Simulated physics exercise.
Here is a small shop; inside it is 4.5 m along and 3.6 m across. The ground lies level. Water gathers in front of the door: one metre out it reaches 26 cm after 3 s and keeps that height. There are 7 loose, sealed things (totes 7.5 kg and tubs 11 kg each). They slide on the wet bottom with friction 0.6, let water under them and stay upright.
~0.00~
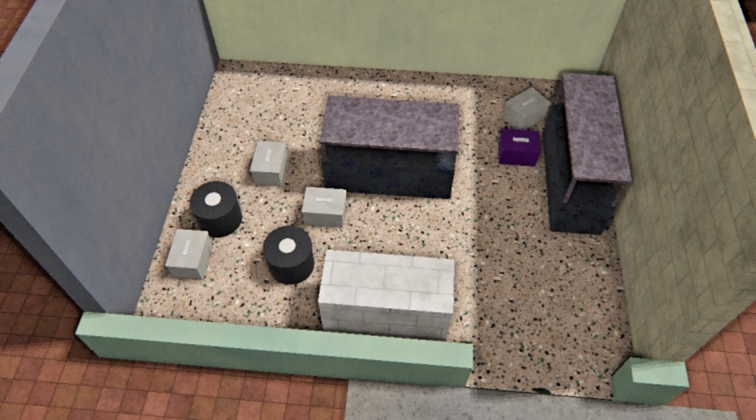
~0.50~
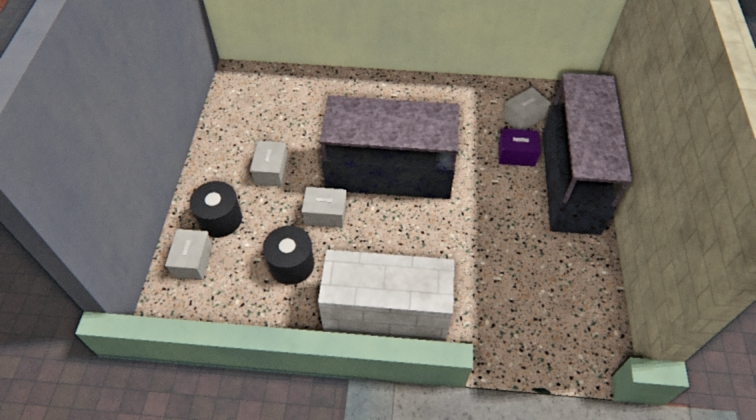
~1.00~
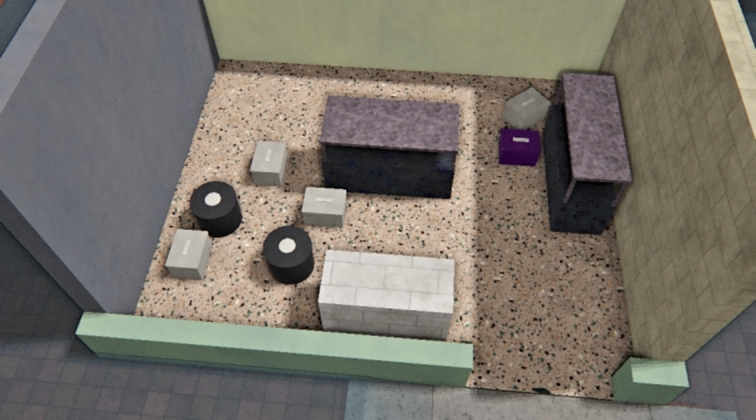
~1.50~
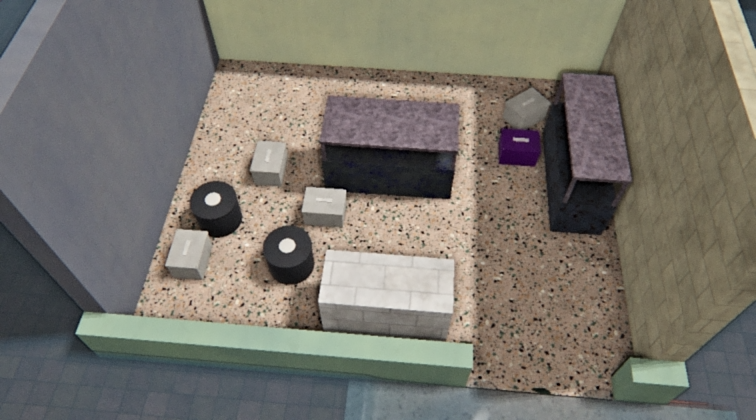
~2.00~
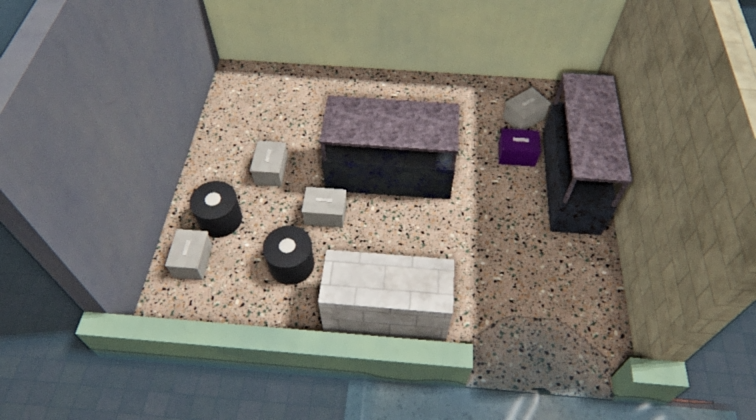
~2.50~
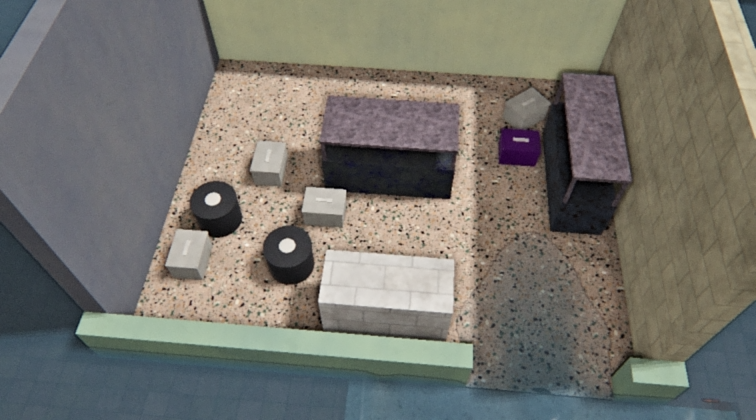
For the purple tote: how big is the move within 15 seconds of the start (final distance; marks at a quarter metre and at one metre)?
The purple tote ends far away.
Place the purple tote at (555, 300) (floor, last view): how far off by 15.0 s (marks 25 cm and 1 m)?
It travels far.
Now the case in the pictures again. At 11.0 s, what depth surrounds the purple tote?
About 11 cm.
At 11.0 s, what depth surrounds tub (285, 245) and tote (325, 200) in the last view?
Roughly 16 and 17 cm.
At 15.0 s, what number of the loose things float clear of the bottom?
I count 7.
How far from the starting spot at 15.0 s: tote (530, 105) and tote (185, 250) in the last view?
In turn: 100 cm, 50 cm.
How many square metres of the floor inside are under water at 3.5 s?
Roughly 4.0 m2.
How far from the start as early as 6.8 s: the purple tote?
About 100 cm.
After 3.5 s the purple tote is near (520, 137), 0.0 m from its start, aground; 0 afloat.
After 6.8 s the purple tote is near (468, 76), 1.0 m from its start, afloat; 2 afloat.
After 11.0 s the purple tote is near (291, 134), 2.4 m from its start, afloat; 7 afloat.
After 15.0 s the purple tote is near (250, 177), 2.8 m from its start, afloat; 7 afloat.
